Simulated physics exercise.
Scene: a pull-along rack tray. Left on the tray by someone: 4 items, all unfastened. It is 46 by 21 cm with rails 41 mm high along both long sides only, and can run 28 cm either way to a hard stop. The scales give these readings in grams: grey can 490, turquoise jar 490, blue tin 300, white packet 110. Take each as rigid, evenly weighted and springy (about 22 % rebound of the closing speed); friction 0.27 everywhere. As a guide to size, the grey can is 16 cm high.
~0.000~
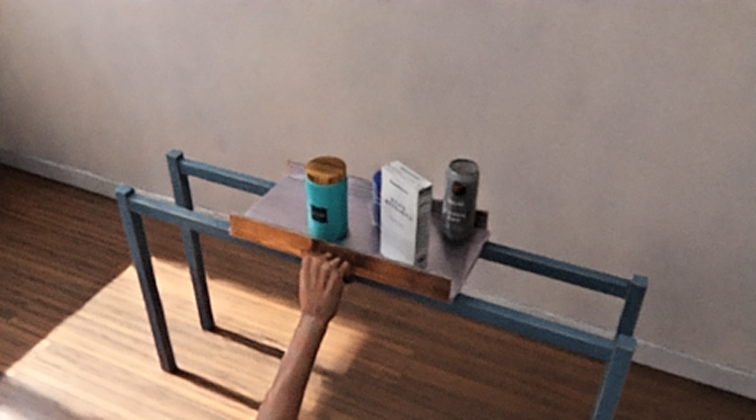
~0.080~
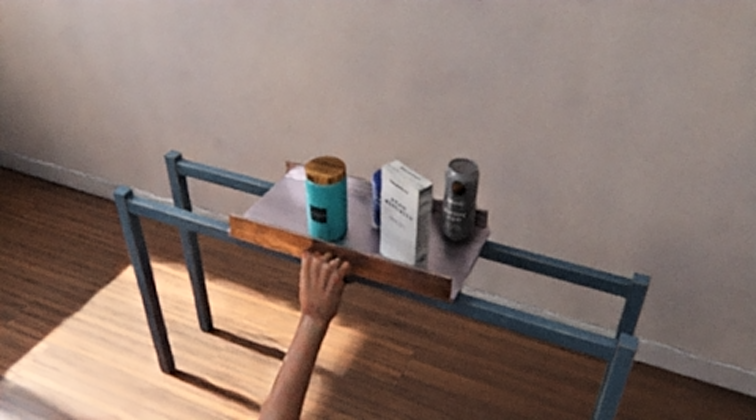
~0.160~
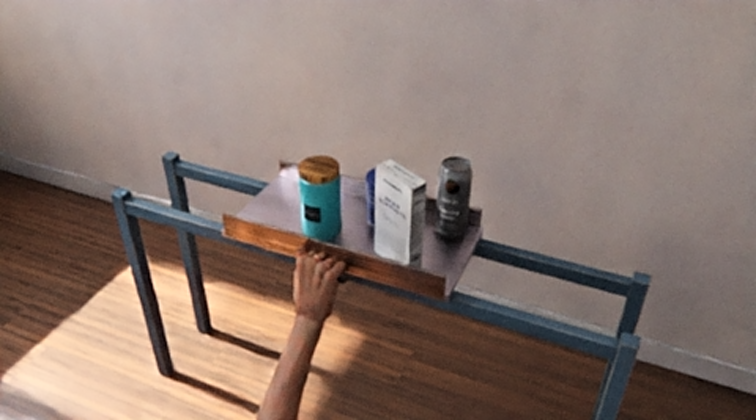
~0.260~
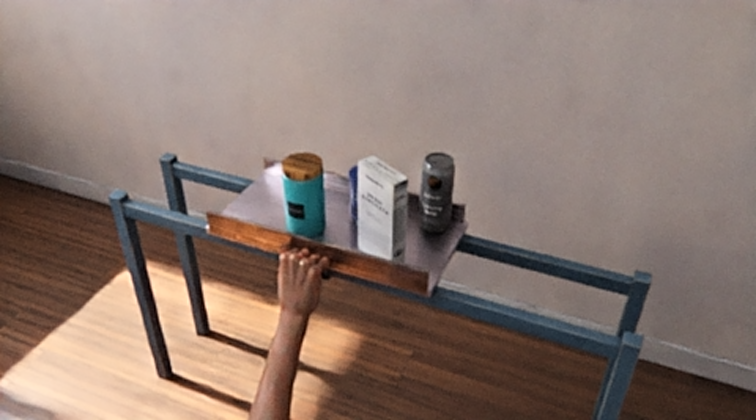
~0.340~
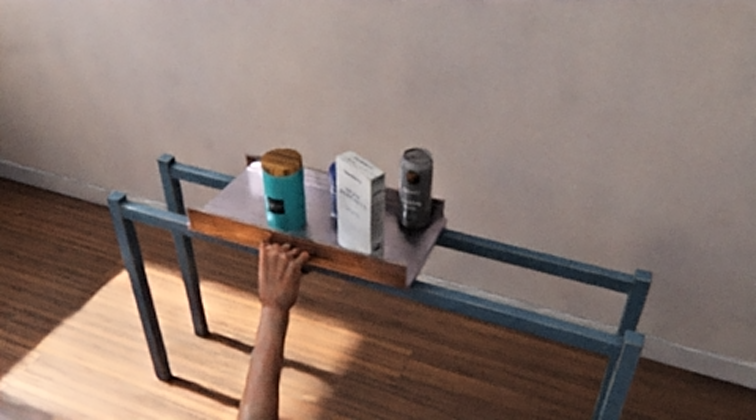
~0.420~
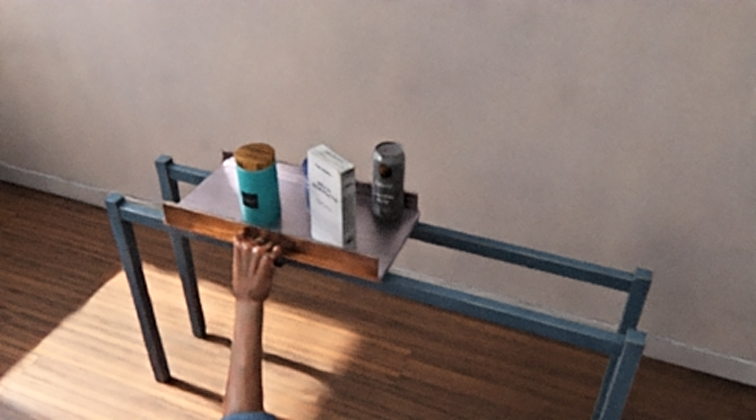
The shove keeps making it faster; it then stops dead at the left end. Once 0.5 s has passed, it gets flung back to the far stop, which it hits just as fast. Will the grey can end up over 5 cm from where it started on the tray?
Stationary, more or less.
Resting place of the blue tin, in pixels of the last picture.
It comes to rest somewhere around (532, 233).
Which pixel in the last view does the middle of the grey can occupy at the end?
Near (614, 234).
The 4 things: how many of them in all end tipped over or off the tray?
It comes to 1.
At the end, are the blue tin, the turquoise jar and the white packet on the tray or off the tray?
Blue tin: Stays in bounds; turquoise jar: Goes out of bounds; white packet: Stays in bounds.
After 0.72 s, tray moved 28 cm left; grey can moved 13 cm near (273, 157); white packet moved 13 cm; turquoise jar moved 13 cm.
After 1.22 s, tray moved 27 cm left; turquoise jar now off the tray; grey can moved 19 cm near (250, 152); white packet moved 19 cm.
After 1.92 s, tray moved 8 cm right; grey can moved 19 cm near (407, 187); white packet moved 19 cm; blue tin moved 19 cm.
After 2.22 s, tray moved 28 cm right; grey can moved 11 cm near (551, 219); white packet moved 11 cm; blue tin moved 11 cm.
In the end (2.9 s), off the tray, turquoise jar; the other 3 under 5 cm from the start. At the end, from the last picture's camera, grey can near (614, 234).
